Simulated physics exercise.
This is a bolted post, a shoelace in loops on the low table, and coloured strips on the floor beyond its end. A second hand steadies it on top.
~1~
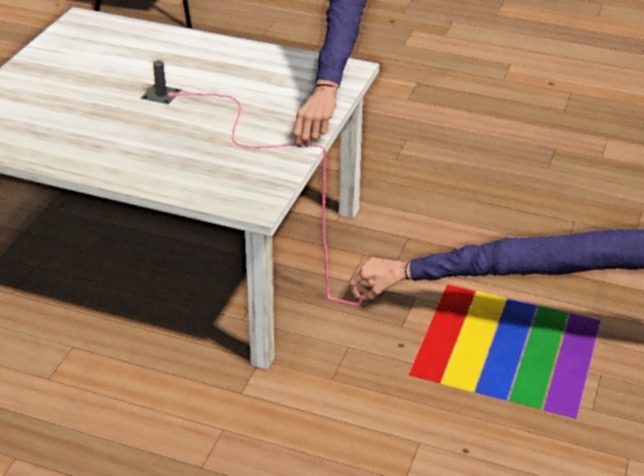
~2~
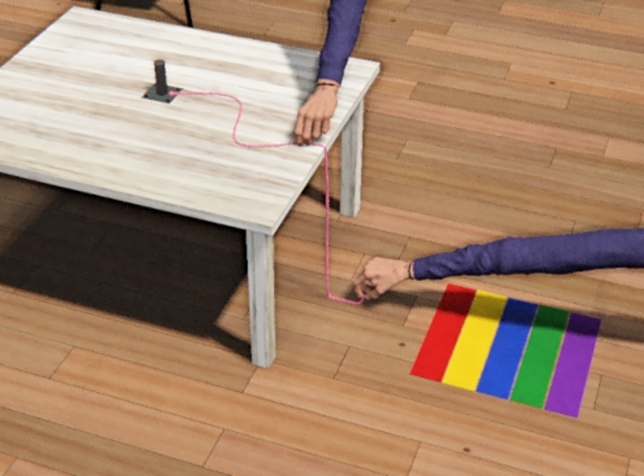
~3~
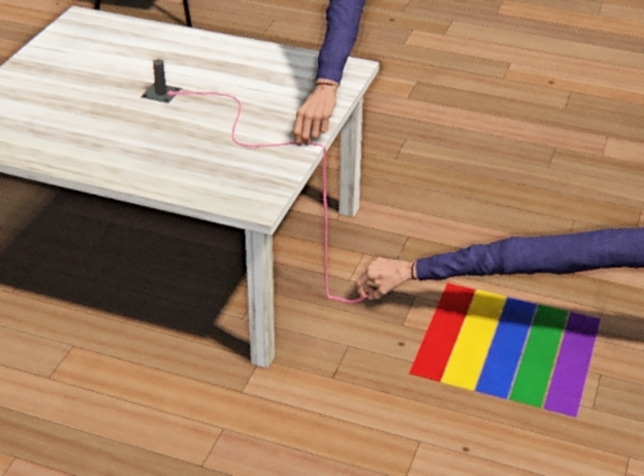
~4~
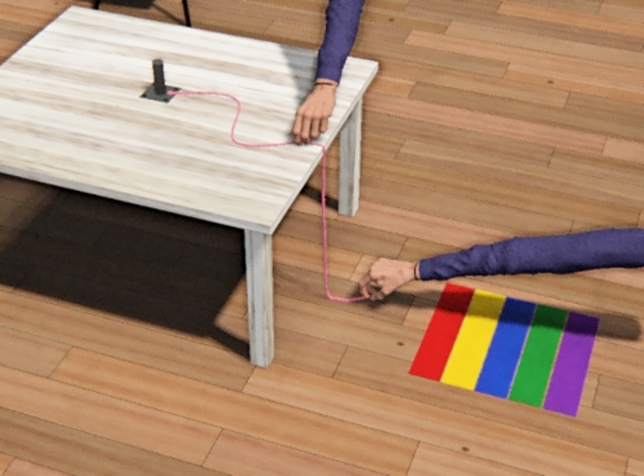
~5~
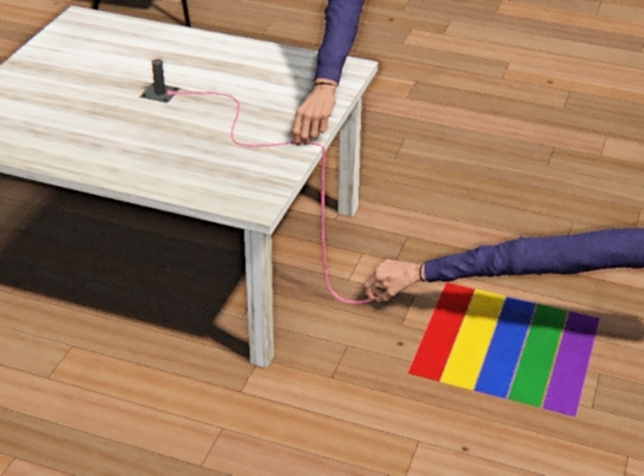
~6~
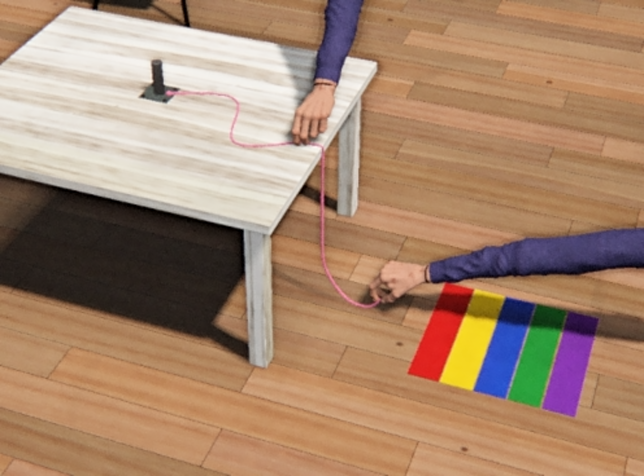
The clip opens on a pink lace winding from a dark post across a low table, under one hand and over the edge to another hand beside coloured floor strips. The lower hand draws the end slightly right, and the hanging length bows gently while the tabletop loops barely change.
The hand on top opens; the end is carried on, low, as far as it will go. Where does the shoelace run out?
The green one.
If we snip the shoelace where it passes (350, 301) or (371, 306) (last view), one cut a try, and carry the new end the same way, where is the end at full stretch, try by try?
Near (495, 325) and (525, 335).
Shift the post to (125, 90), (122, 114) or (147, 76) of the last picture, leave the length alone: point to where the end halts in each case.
The places are (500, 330), (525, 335) and (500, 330).
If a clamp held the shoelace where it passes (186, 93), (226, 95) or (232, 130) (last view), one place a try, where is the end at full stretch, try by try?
About (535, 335), (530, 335) and (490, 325).
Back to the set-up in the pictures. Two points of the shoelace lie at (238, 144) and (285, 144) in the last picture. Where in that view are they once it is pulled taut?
Near (301, 138) and (340, 161).
A little later, end near (486, 325); over yellow.
Next, end near (522, 334); over blue.
When it is tight, end near (543, 339); over green. It halts on the green strip.
